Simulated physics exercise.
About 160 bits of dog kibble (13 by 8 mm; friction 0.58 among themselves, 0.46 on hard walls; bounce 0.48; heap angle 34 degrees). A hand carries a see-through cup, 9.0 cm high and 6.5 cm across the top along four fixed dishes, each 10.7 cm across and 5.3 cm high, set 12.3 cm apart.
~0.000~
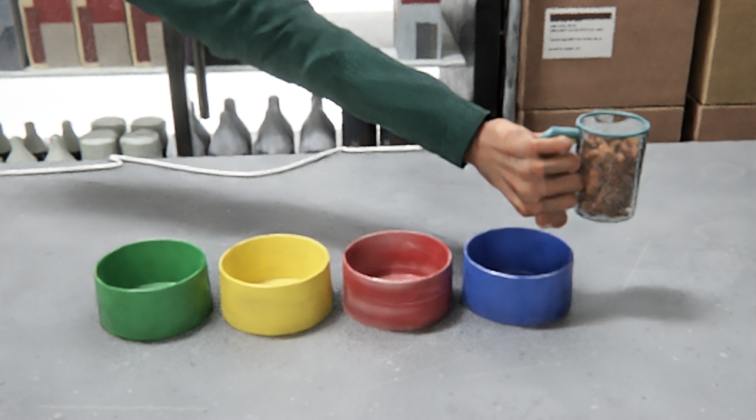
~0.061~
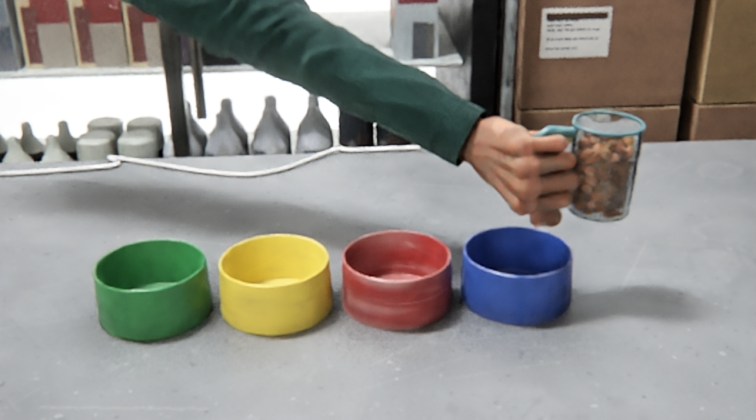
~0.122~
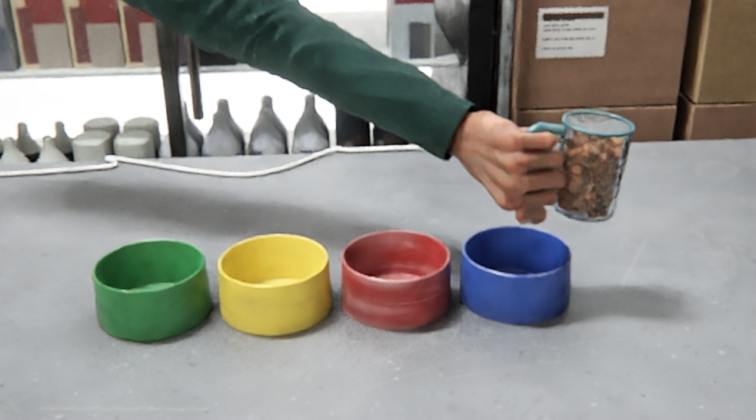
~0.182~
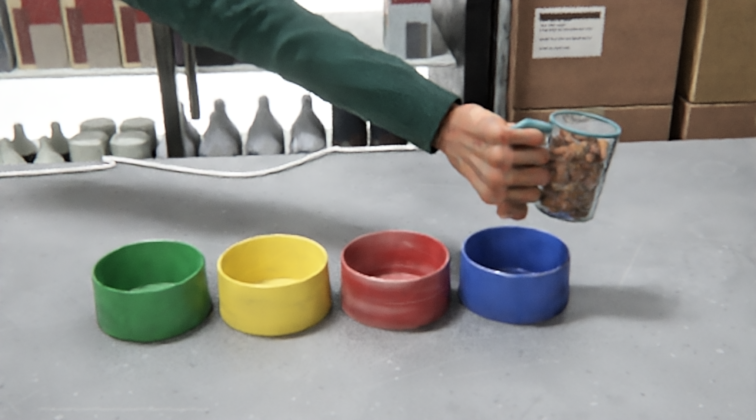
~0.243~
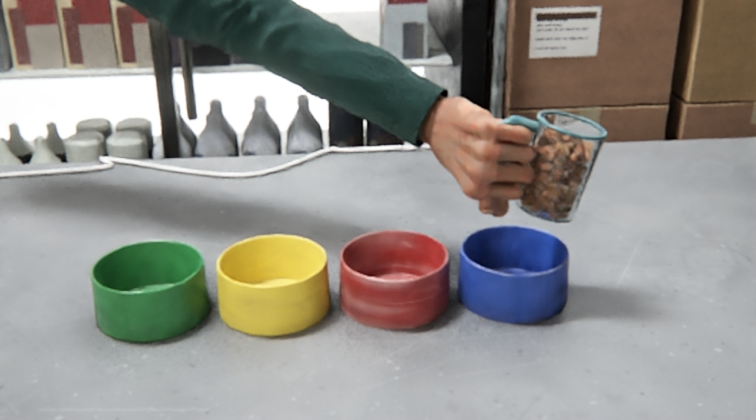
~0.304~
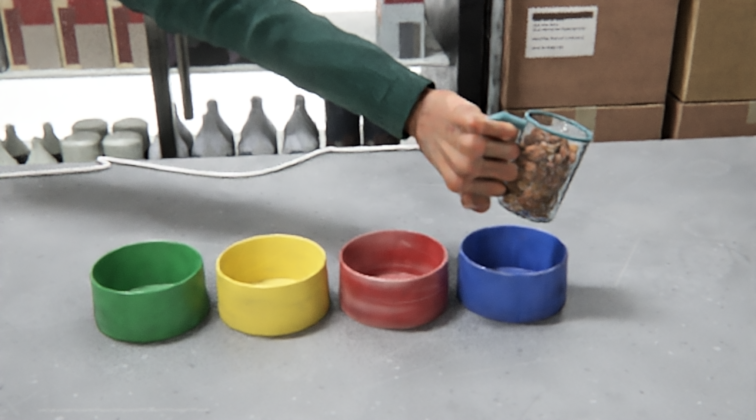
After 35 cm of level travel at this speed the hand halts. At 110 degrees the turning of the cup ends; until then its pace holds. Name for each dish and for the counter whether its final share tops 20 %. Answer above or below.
Red dish: Below; blue dish: Below; green dish: Below; yellow dish: Above; on the counter: Below.
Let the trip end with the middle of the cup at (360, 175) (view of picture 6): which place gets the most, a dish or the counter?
The winner: Red.
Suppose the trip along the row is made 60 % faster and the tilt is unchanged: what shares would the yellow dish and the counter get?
Yellow 90, counter 10.
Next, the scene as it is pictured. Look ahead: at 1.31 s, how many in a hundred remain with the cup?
About 100 per cent.
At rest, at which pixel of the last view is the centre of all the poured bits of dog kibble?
Near (292, 290).
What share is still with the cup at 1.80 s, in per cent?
Roughly 65 per cent.
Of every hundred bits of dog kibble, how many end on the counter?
Roughly 5 per cent.
Then, at 0.91 s, tilt 61 degrees; cup holds 100 %.
Then, at 1.31 s, tilt 90 degrees; cup holds 100 %.
Then, at 1.80 s, tilt 110 degrees; cup holds 65 %, yellow 30 %.
In the end, at 3.8 s, red 5 %, blue 0 %, green 0 %, yellow 85 %, counter 5 %, cup 5 %.
